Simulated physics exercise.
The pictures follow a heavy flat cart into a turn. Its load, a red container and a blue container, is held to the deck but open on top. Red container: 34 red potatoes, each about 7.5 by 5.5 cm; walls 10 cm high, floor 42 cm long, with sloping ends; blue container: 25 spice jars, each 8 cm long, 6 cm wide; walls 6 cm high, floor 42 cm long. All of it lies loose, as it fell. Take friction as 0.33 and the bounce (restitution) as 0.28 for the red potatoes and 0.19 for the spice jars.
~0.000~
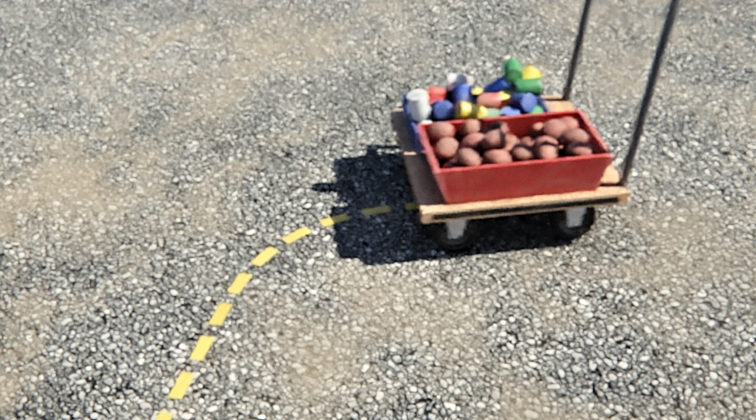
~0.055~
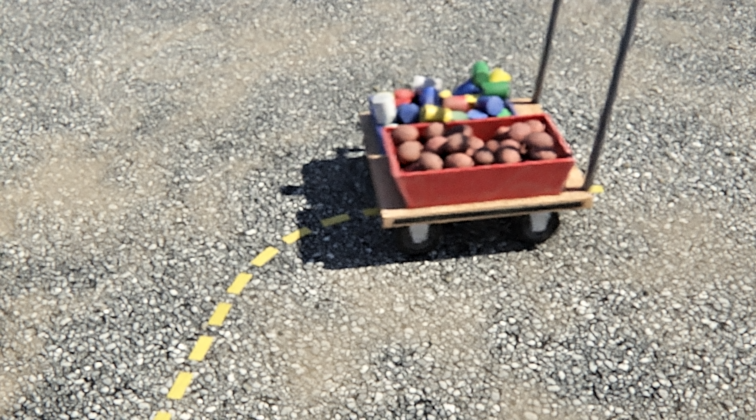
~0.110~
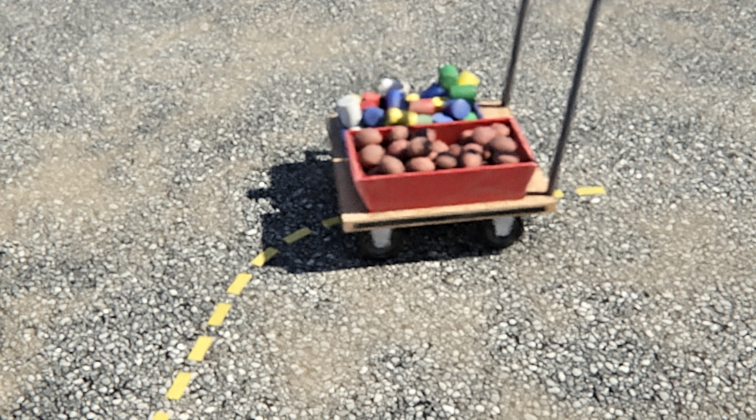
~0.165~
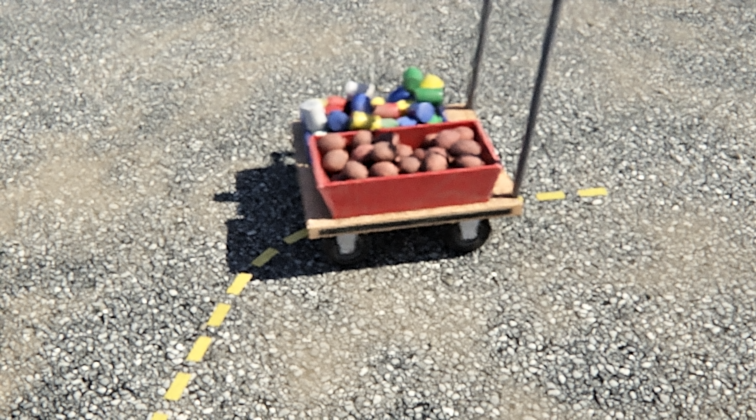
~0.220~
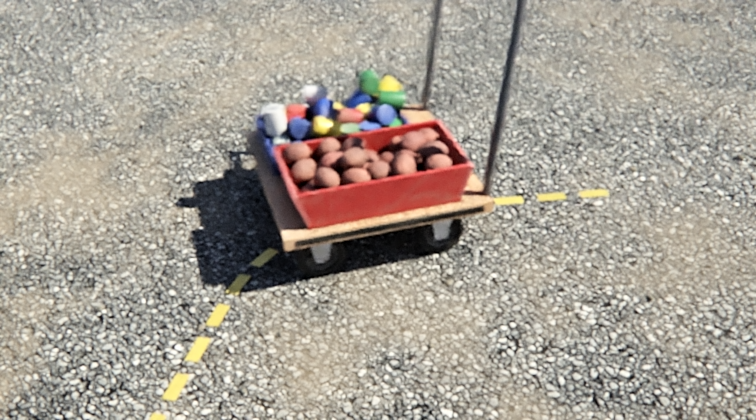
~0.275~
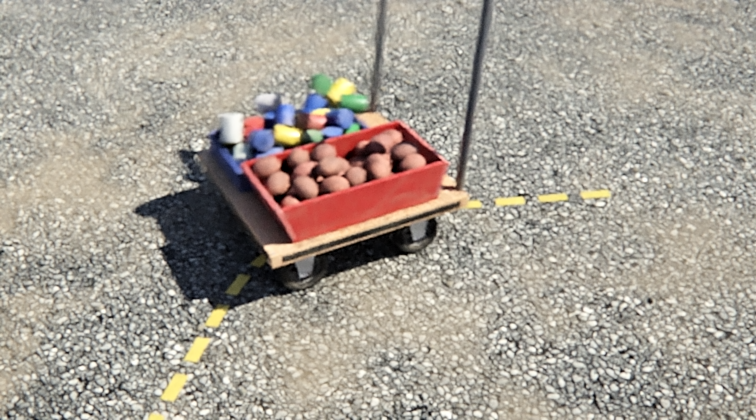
A wooden-decked cart carrying an open red container of round reddish-brown potatoes in front and a heap of small multicoloured items behind rolls leftward across sunlit grey gravel, seen from above at an angle. Two dark upright poles rise at its right, and a dashed yellow line curves across the ground. The cart follows the line, first straight, then turning toward the lower left, while the camera shifts only slightly.
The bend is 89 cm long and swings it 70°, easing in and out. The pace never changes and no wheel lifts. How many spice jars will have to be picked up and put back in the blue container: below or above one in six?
Out of the blue container go over a sixth of the spice jars.
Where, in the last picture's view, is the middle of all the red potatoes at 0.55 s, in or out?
Near (258, 254).
After 0.33 s, the red container has all 34 and the blue container is down by 4 of 25.
After 0.42 s, the red container has all 34 and the blue container is down by 5 of 25.
After 0.55 s, the red container has all 34 and the blue container is down by 7 of 25.
When it is over (at 1.01 s), the red container has all 34 and the blue container is down by 9 of 25. Asked share, 9 of 25, 36 per cent.
